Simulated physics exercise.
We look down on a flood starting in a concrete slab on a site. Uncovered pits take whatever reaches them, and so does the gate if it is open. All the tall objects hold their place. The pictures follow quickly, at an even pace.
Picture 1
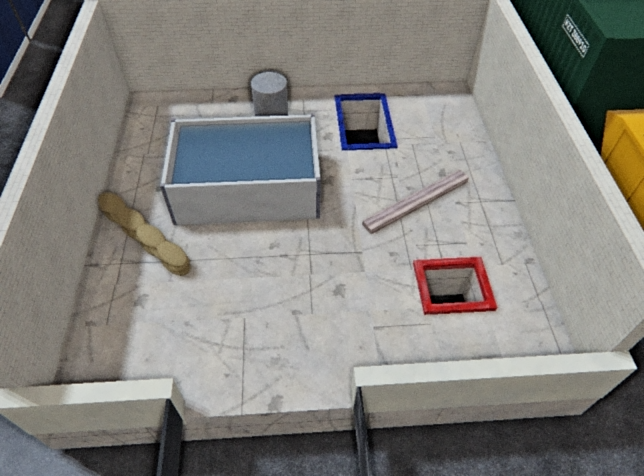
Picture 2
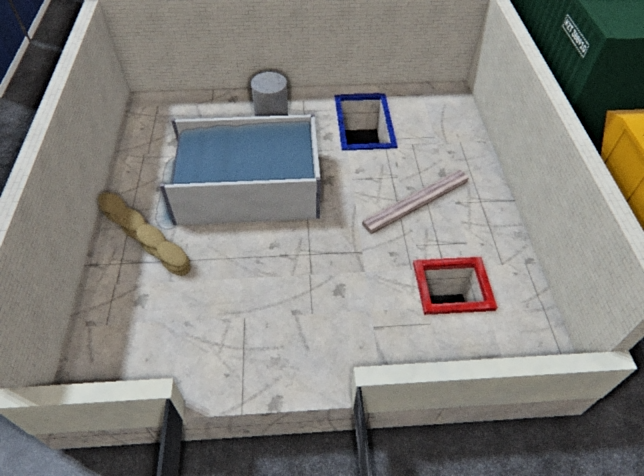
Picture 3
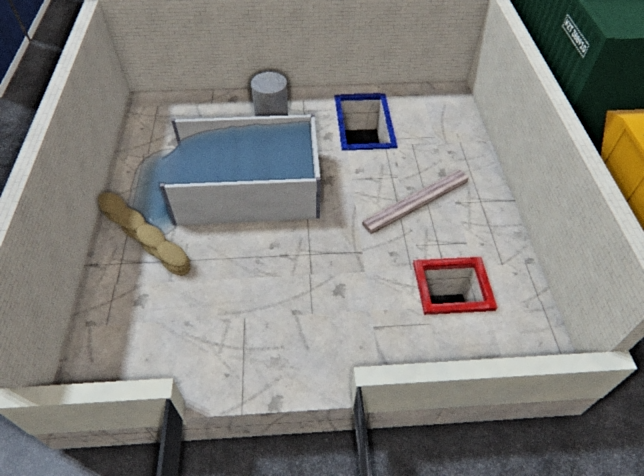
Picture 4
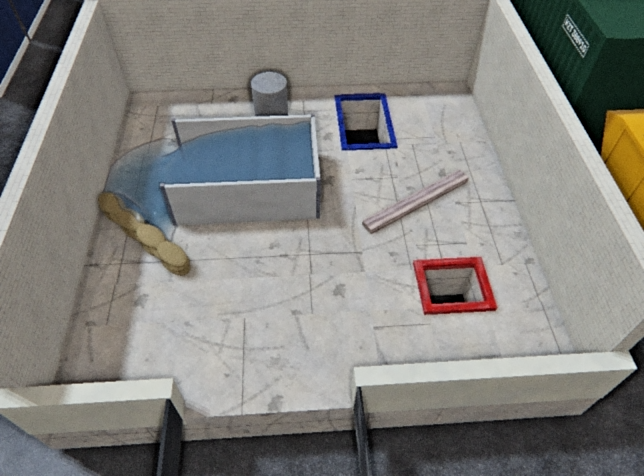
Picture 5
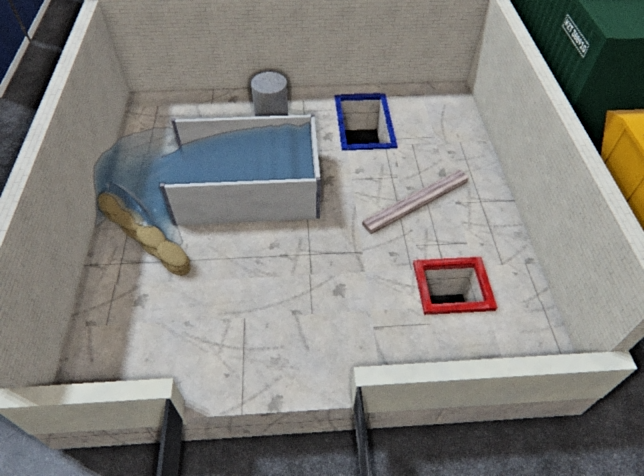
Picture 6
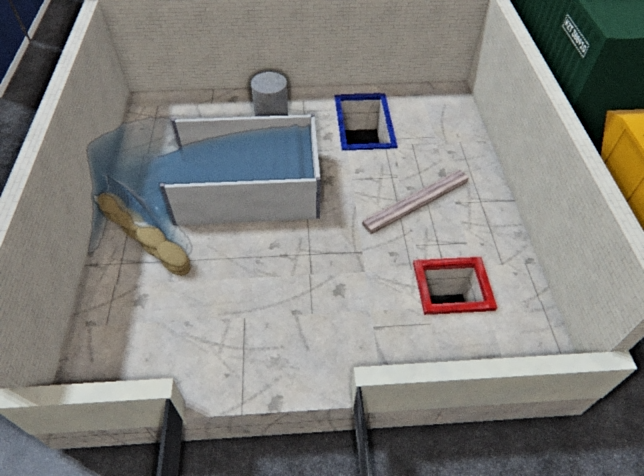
On a walled concrete slab with two square holes, water in a tank sat still, then poured out through its open left end, spread to the lumpy tan barrier and reached the left wall.
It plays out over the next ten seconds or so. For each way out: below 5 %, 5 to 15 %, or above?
One by one: The gate takes less than 5 %; the blue pit takes more than 15 %; the red pit takes less than 5 %.
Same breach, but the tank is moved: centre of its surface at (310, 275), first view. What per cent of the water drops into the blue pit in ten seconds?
Per cent: Blue 2.
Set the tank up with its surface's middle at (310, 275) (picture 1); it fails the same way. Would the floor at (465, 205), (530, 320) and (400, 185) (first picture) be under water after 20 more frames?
As listed: Free of water, no water, no water.
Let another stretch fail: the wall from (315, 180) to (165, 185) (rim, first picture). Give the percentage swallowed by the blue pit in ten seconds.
Roughly, in per cent: Blue 0.
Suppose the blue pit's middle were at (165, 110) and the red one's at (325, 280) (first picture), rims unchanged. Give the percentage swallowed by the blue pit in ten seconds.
Roughly, in per cent: Blue 50.
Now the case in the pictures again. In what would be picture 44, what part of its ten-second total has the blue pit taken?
I make it 70 per cent.
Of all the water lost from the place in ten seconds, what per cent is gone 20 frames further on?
Roughly 15 per cent.
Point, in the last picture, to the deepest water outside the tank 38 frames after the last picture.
Around (458, 84).
A moment on, water covers 20 % of the floor; the gate 0 %, the blue pit 0 %, the red pit 0 %.
Next, water covers 35 % of the floor; the gate 0 %, the blue pit 0 %, the red pit 0 %.
Then, water covers 60 % of the floor; the gate 0 %, the blue pit 3 %, the red pit 0 %.
Later, water covers 80 % of the floor; the gate 2 %, the blue pit 13 %, the red pit 0 %.
In the end, water covers 90 % of the floor; the gate 2 %, the blue pit 19 %, the red pit 0 %.
